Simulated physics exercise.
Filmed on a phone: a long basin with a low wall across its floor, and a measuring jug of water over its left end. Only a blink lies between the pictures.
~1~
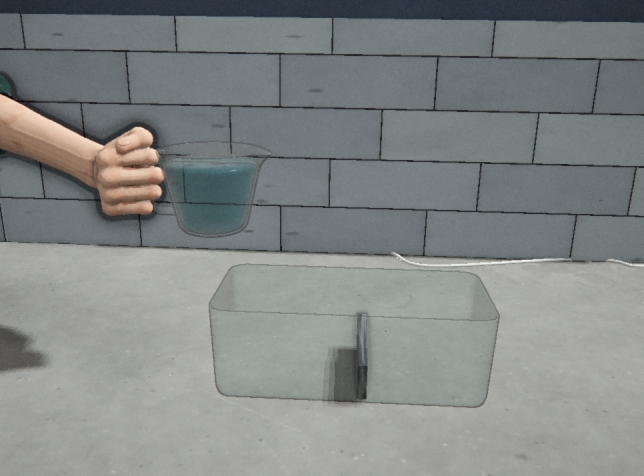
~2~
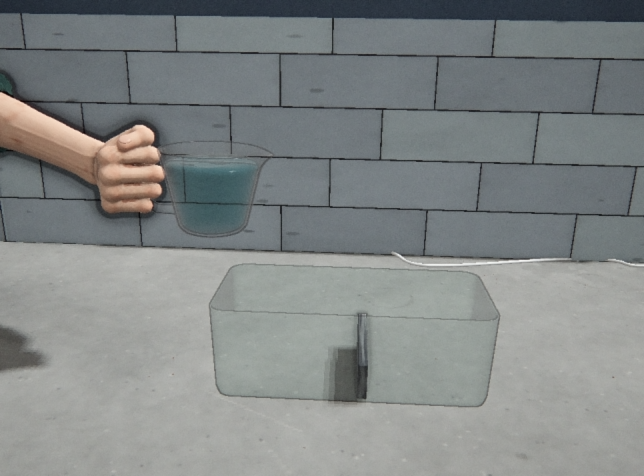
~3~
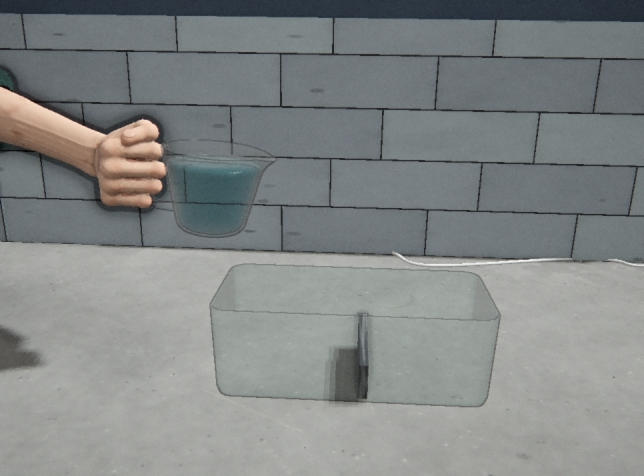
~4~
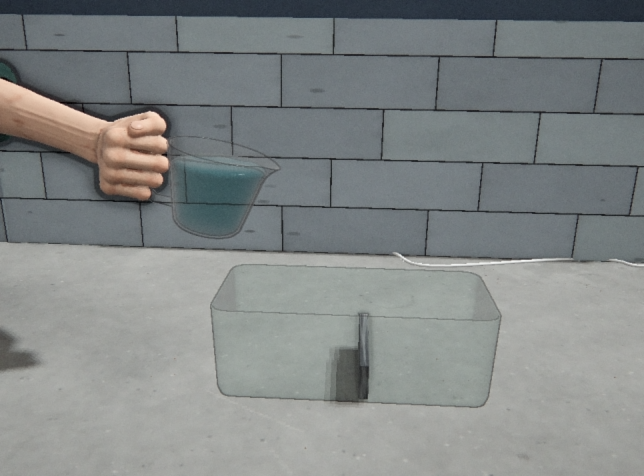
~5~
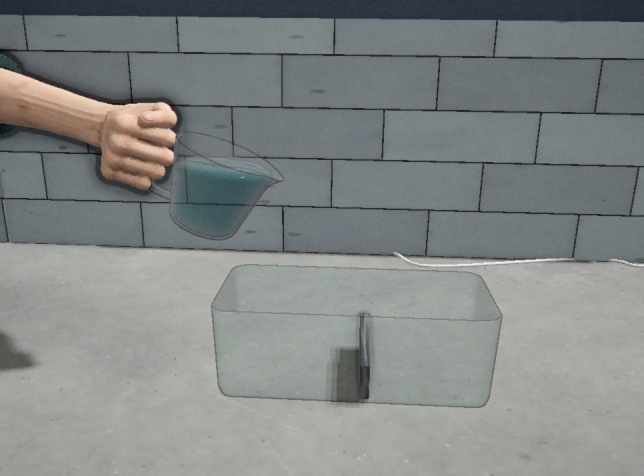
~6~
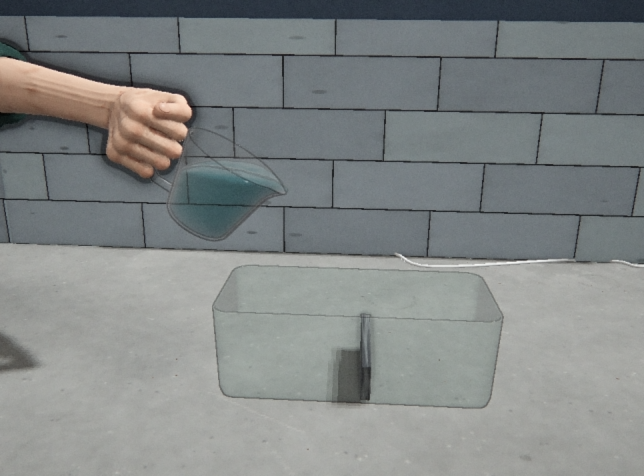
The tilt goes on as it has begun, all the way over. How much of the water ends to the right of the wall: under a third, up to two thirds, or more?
It comes to less than a third.
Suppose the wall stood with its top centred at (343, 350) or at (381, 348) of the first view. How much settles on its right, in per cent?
The first gives 20 %, the second 15 %.
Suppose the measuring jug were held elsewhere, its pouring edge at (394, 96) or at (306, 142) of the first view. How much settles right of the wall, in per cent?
About 80 and 20 per cent.
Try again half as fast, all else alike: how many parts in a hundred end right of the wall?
Roughly 5 in a hundred.
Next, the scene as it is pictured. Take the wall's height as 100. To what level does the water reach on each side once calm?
Near 50 on the left, 0 on the right.
A moment on, the measuring jug is tipped on its side and 37 per cent is still to pour, 34 is left of the wall and 0 right of it.
Next, the measuring jug is tipped on its side and 5 per cent is still to pour, 79 is left of the wall and 2 right of it.
Then the measuring jug is tipped on its side and 0 per cent is still to pour, 87 is left of the wall and 7 right of it.
Later the measuring jug is tipped on its side and 0 per cent is still to pour, 88 is left of the wall and 7 right of it.
At rest 88 per cent lies left of the wall, 7 right of it and 5 outside.
